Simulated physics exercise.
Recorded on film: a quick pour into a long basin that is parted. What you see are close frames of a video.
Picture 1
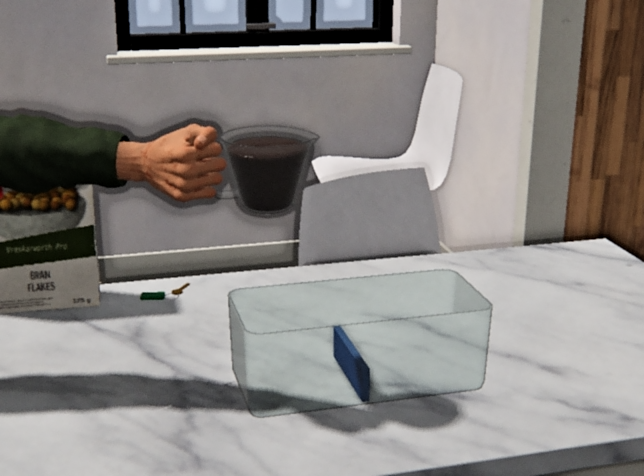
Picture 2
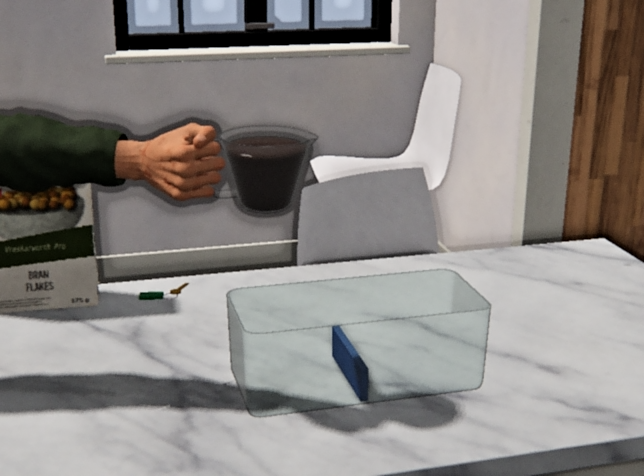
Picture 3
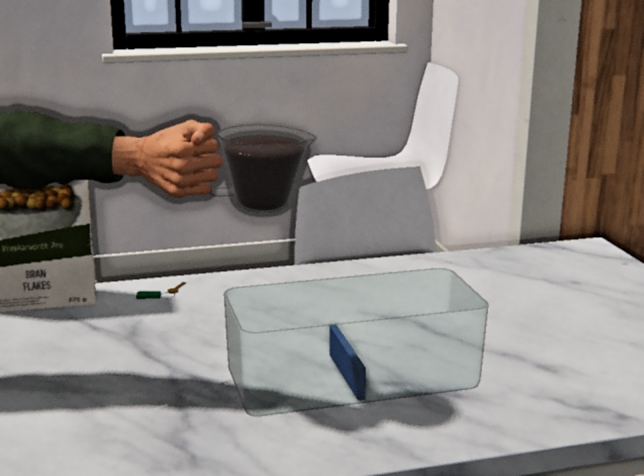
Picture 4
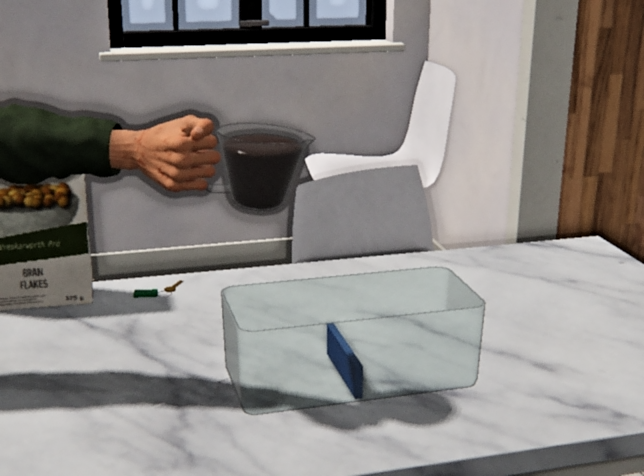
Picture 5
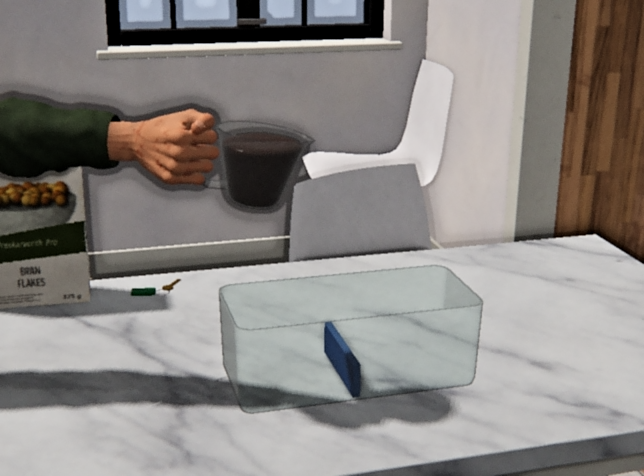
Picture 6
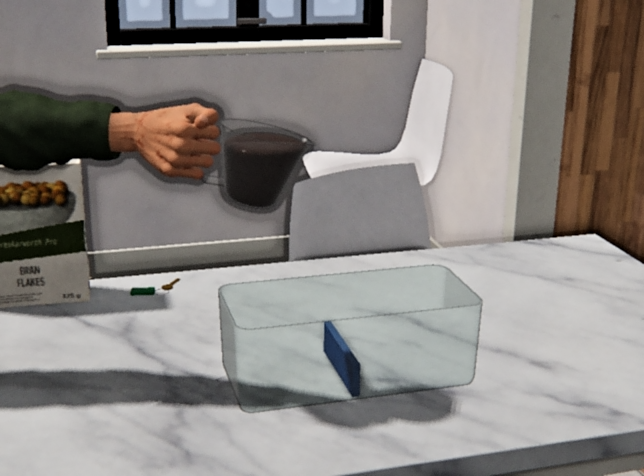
A glass cup of dark coffee, gripped by a hand in a green sleeve, starts upright above a marble table, behind a clear basin with a blue divider. It then tilts gradually to the right as the hand turns, while the view shifts slightly and the basin stays empty.
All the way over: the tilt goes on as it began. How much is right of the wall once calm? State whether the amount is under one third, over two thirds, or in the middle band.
The share that settles right of the wall is larger than two thirds, as I see it.
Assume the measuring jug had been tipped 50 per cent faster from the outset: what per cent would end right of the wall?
It comes to about 80 per cent.
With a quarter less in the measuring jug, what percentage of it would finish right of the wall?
It comes to around 80 percent.
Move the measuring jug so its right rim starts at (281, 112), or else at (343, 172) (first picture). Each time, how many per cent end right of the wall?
In turn 20 % and 95 %.
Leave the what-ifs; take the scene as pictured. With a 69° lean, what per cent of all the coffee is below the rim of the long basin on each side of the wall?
On the left 0 %, on the right 5 %.
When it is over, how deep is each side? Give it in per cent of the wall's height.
Left 10 per cent, right 30.
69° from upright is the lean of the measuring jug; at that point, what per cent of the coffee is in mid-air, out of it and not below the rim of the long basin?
35 %.
A moment on, the measuring jug is tipped part way and 60 per cent is still to pour, 0 is left of the wall and 7 right of it.
Next, the measuring jug is tipped on its side and 9 per cent is still to pour, 3 is left of the wall and 64 right of it.
Then the measuring jug is tipped on its side and 0 per cent is still to pour, 13 is left of the wall and 85 right of it.
Later the measuring jug is tipped on its side and 0 per cent is still to pour, 14 is left of the wall and 85 right of it.
At rest 14 per cent lies left of the wall, 85 right of it and 2 outside.
